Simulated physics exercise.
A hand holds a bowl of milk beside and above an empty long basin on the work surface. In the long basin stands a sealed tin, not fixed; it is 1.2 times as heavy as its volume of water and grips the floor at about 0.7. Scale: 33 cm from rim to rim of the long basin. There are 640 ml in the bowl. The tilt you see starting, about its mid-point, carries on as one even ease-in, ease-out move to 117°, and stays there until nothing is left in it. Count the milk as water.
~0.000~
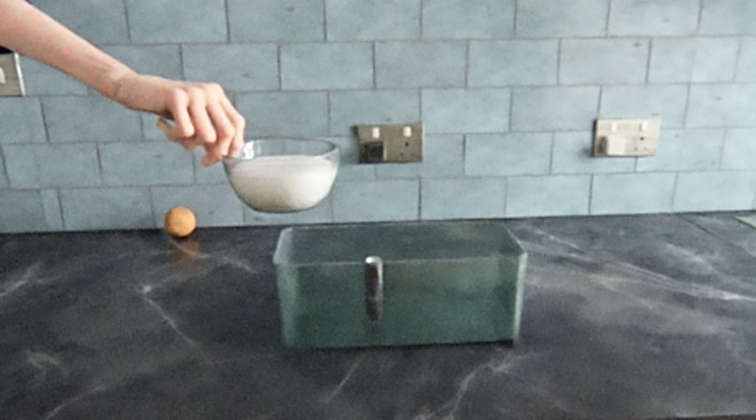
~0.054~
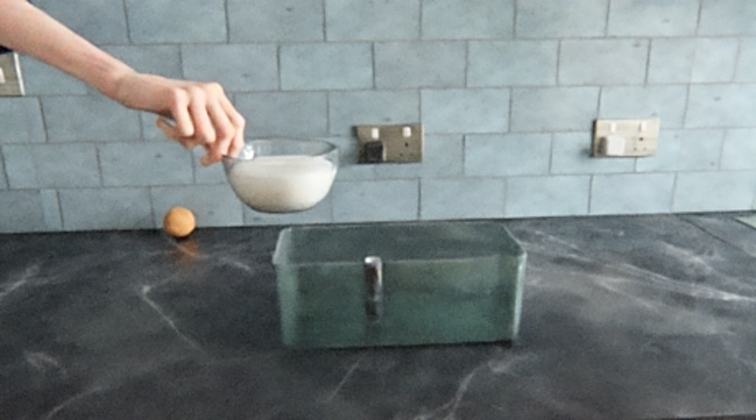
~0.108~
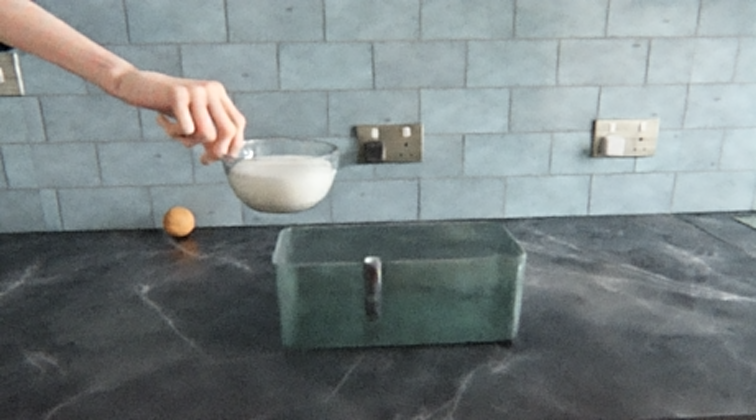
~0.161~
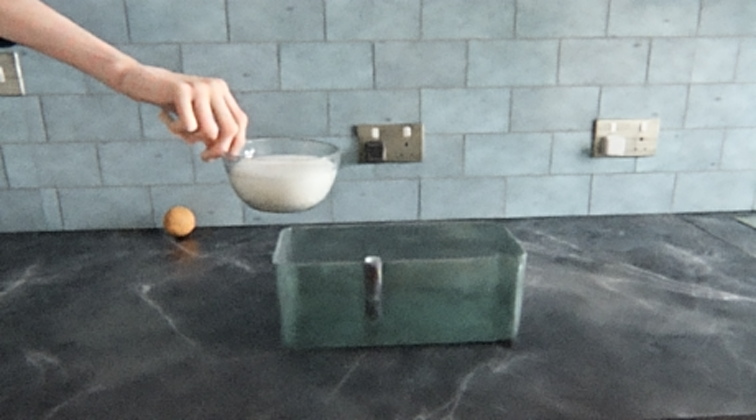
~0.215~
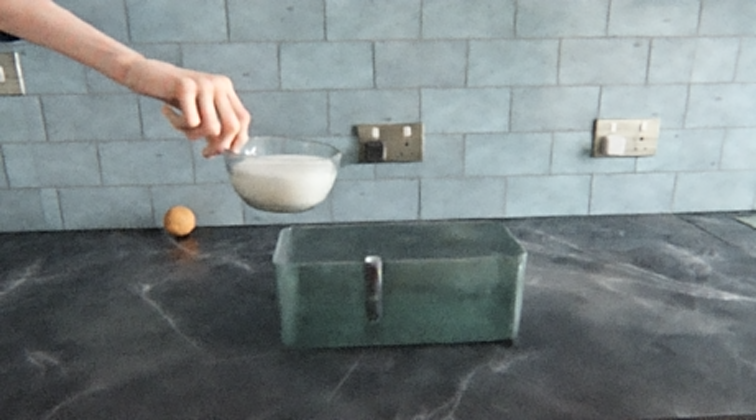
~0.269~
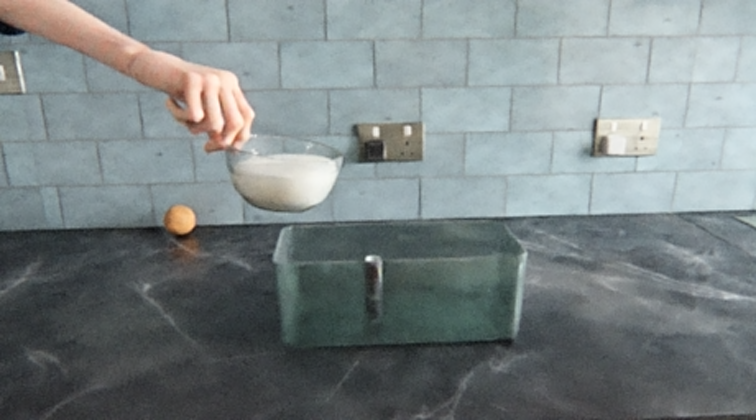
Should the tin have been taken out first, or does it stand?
The tin stays up.
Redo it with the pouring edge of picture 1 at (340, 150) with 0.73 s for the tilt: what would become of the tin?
Then it falls.
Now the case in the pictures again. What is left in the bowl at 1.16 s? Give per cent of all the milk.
About 1 per cent.
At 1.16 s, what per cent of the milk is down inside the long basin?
Some 96 per cent.
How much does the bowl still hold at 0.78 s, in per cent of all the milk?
Some 56 per cent.
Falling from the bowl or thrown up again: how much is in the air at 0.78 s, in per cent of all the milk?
Near 26 in a hundred.
Then, 0.78 s in, the tilt is 64° and 55 per cent is still to pour; the tin stands where it began.
Then, 1.16 s in, the tilt is 104° and 1 per cent is still to pour; the tin stands where it began.
Then, 1.55 s in, the tilt is 117° and 0 per cent is still to pour; the tin stands where it began.
Then, 1.98 s in, the tilt is 117° and 0 per cent is still to pour; the tin stands where it began.
Finally, the tin stands where it began.
